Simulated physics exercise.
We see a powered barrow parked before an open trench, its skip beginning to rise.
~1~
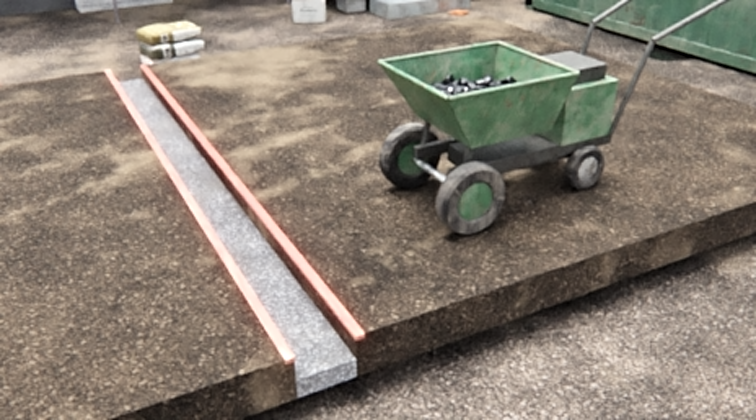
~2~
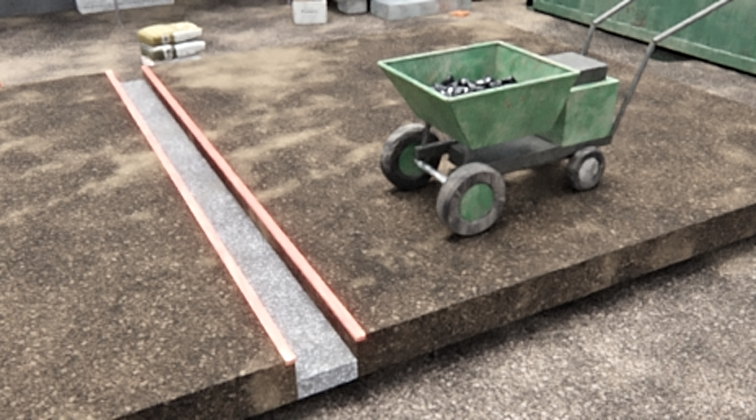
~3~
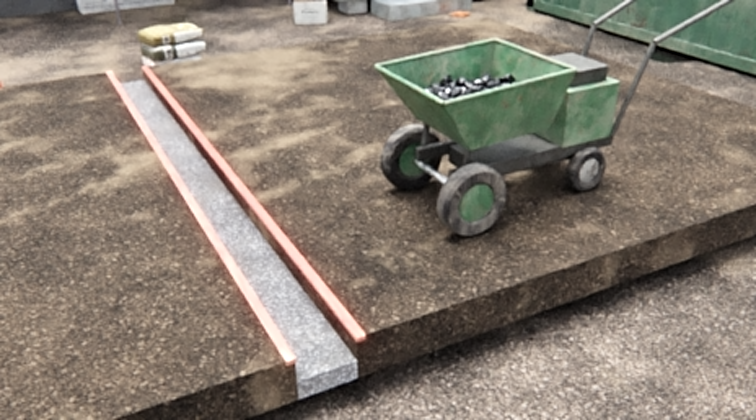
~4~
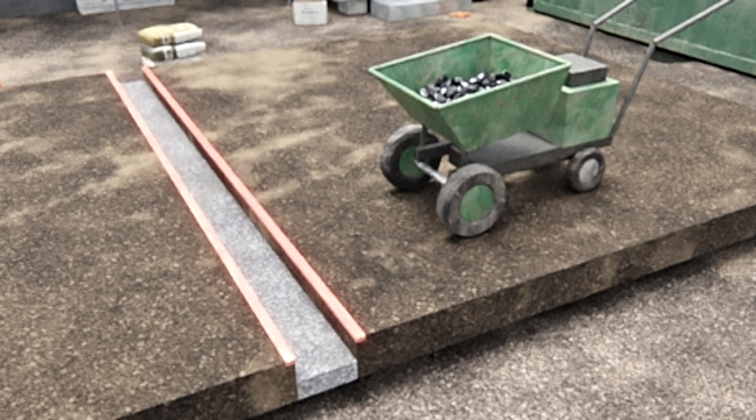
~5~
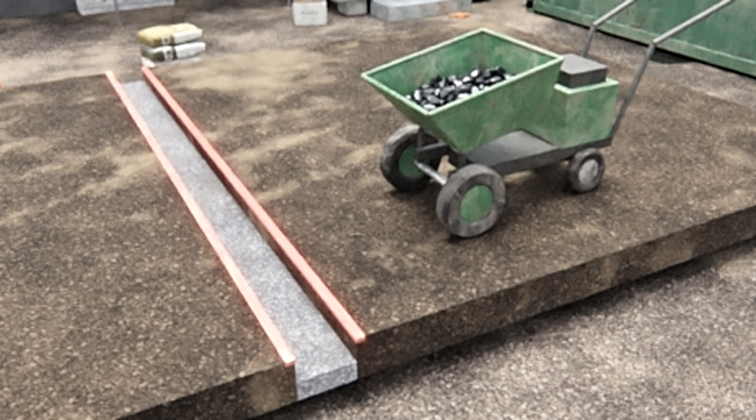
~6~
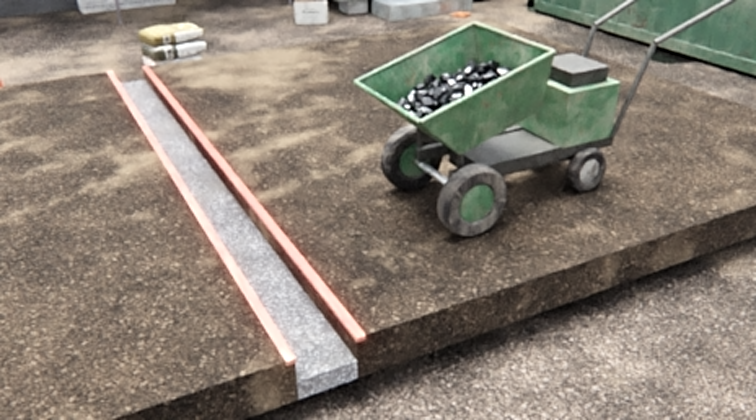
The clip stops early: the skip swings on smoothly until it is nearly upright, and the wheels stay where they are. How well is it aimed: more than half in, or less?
It catches only the smaller part.
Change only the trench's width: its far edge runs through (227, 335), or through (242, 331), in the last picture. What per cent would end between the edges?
Near 30 % and 30 %.
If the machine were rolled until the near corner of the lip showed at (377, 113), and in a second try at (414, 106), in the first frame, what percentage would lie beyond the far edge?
First some 20, then 0 per cent.
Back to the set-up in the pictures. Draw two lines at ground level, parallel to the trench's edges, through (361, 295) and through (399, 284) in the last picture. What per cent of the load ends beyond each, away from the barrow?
The first gives 40 %, the second 70 %.
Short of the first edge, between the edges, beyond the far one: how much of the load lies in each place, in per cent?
Short: 40 %, between: 25 %, beyond: 0 %.
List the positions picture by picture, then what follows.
The first frame shows lip of the skip at (448, 99), level; top of the load at (475, 93), lumps of coal; first edge of the trench at (333, 301); far edge at (267, 321), the trench under half as wide as the skip, and shallow for its width.
The second frame shows lip of the skip at (448, 101), level; top of the load at (475, 93).
The third frame shows lip of the skip at (444, 104), tipped barely; top of the load at (478, 90).
The fourth frame shows lip of the skip at (437, 108), tipped a little; top of the load at (486, 84).
The fifth frame shows lip of the skip at (429, 115), tipped a little; top of the load at (480, 82).
The sixth frame shows lip of the skip at (420, 122), tipped clearly; top of the load at (487, 80); first edge of the trench at (334, 303); far edge at (268, 323).
Soon, skip tipped steeply; all in the skip.
A while on, skip tipped right over; most in the skip; a small part short of the trench.
Towards the end, skip tipped right over; about a third in the skip; about half short of the trench; about a quarter in or heaped over the trench; a stray few beyond it.
Finally, skip tipped right over; about a third in the skip; about half short of the trench; about a quarter in or heaped over the trench; a stray few beyond it.
